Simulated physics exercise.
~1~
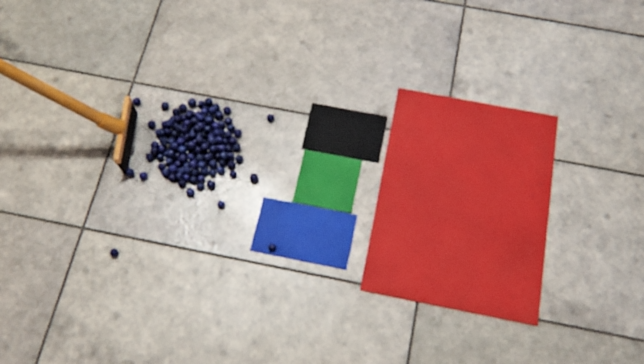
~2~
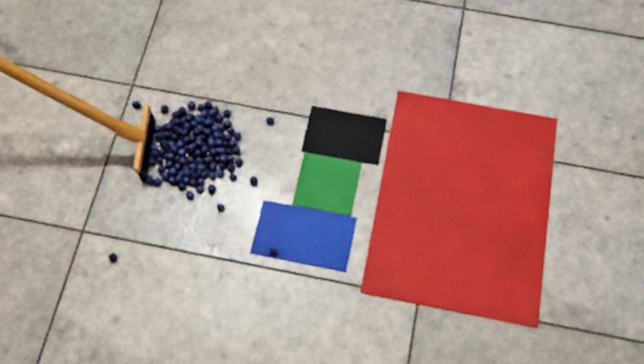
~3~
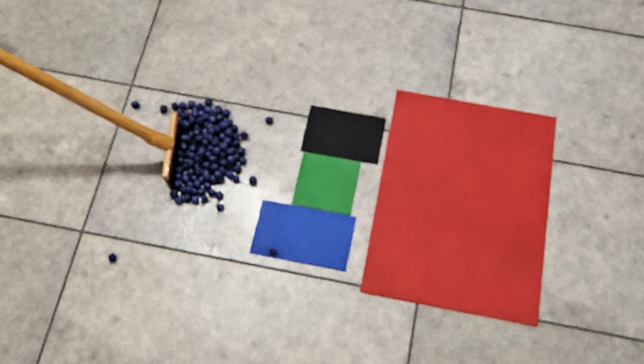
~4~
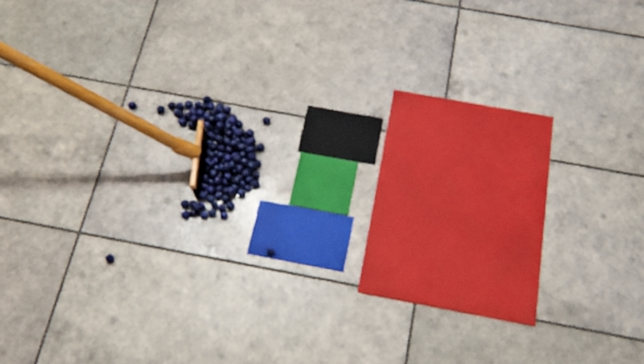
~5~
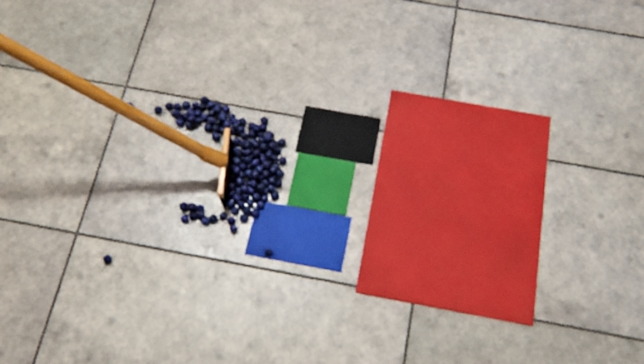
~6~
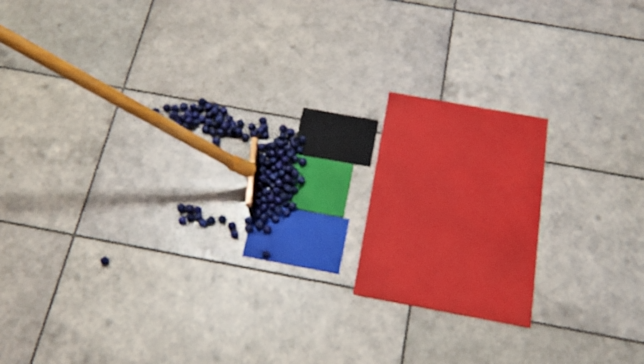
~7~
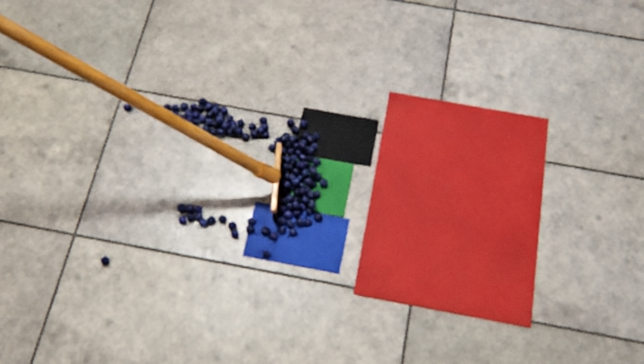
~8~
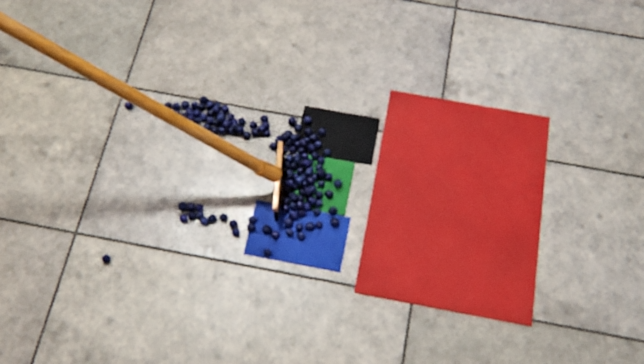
A wooden squeegee pushed a pile of blueberries rightward across a gray tiled floor, leaving stragglers on both sides, and stopped with many berries spread over the green mat and parts of the blue and black ones, while the big red mat stayed clear.
